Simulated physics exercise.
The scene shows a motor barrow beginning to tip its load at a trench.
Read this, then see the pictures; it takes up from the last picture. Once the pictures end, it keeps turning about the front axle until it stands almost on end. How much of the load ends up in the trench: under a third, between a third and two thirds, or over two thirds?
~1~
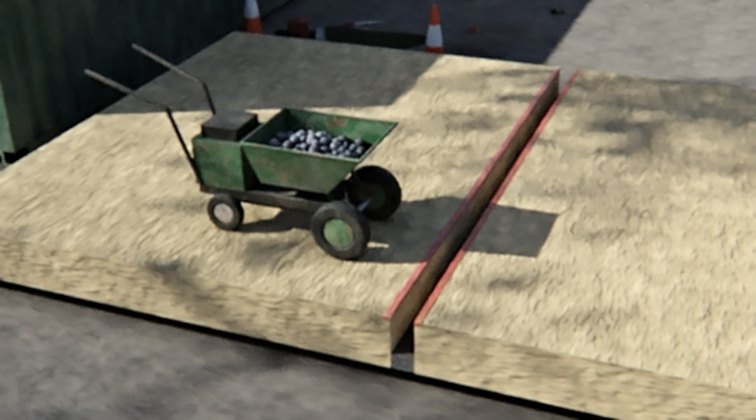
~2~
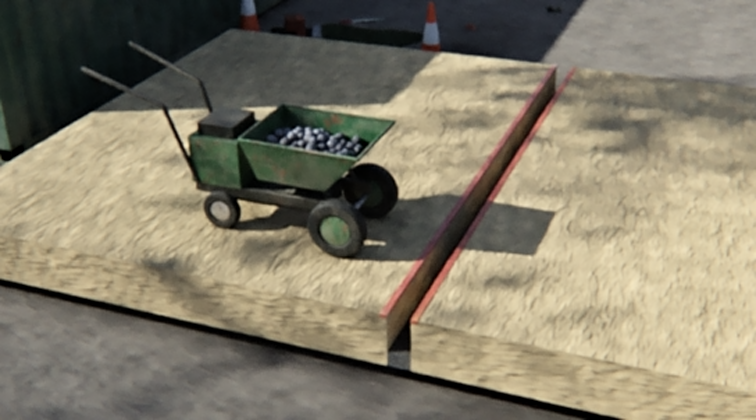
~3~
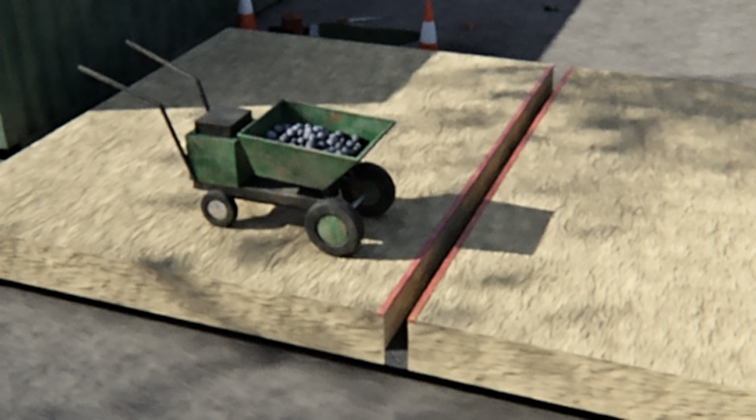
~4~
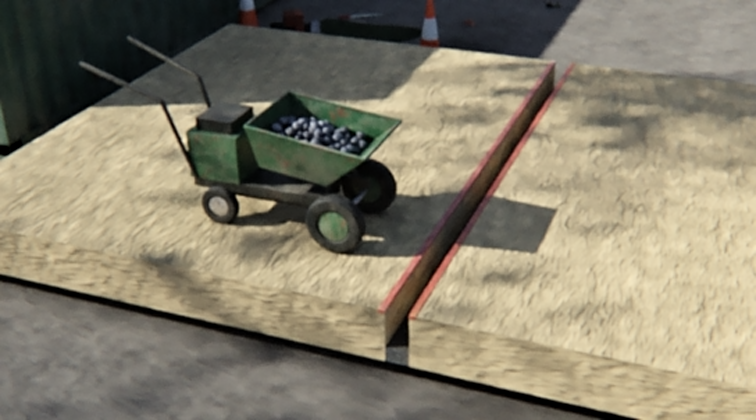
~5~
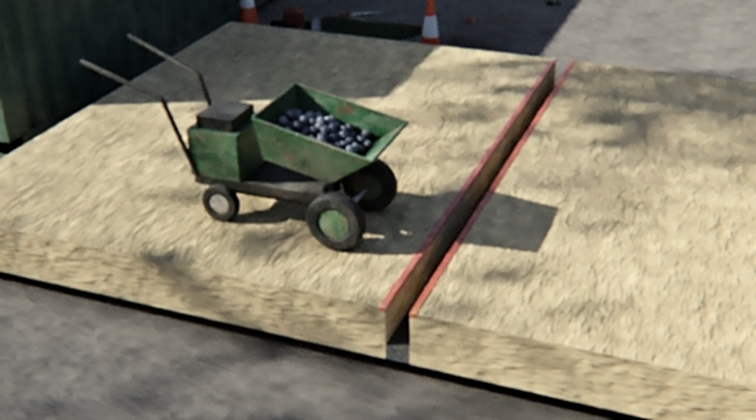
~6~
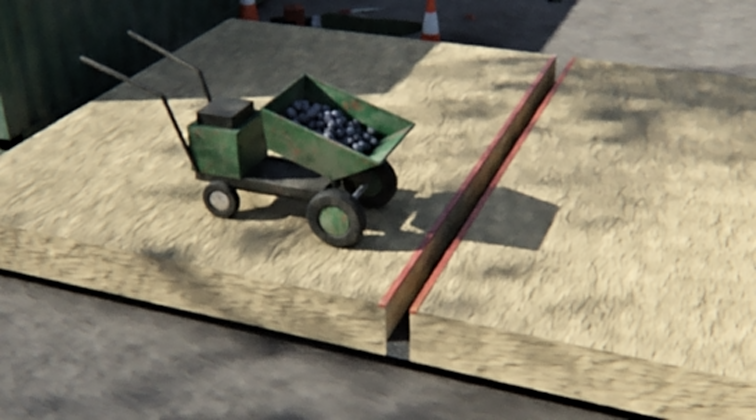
Within the one-third to two-thirds range.
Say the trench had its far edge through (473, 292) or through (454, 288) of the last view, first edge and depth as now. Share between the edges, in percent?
In order, some 100 and some 100 percent.
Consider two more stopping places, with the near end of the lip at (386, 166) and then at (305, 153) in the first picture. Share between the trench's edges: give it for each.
Result: 0 in a hundred, then 20 in a hundred.
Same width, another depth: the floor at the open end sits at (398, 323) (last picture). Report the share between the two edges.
That would give roughly 50 percent.
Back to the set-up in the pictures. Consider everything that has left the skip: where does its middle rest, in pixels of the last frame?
Resting centre, last picture - approx. (450, 246).
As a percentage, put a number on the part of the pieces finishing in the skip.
It works out to some 0 percent.
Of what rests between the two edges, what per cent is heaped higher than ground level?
My best guess is some 0 per cent.
Soon, skip tipped steeply; all in the skip.
A while on, skip tipped steeply; most in the skip; a small part in or heaped over the trench; a stray few beyond it; a stray few falling.
Towards the end, skip tipped right over; a stray few in the skip; about half in or heaped over the trench; about half beyond it.
Finally, skip tipped right over; about half in or heaped over the trench; about half beyond it.
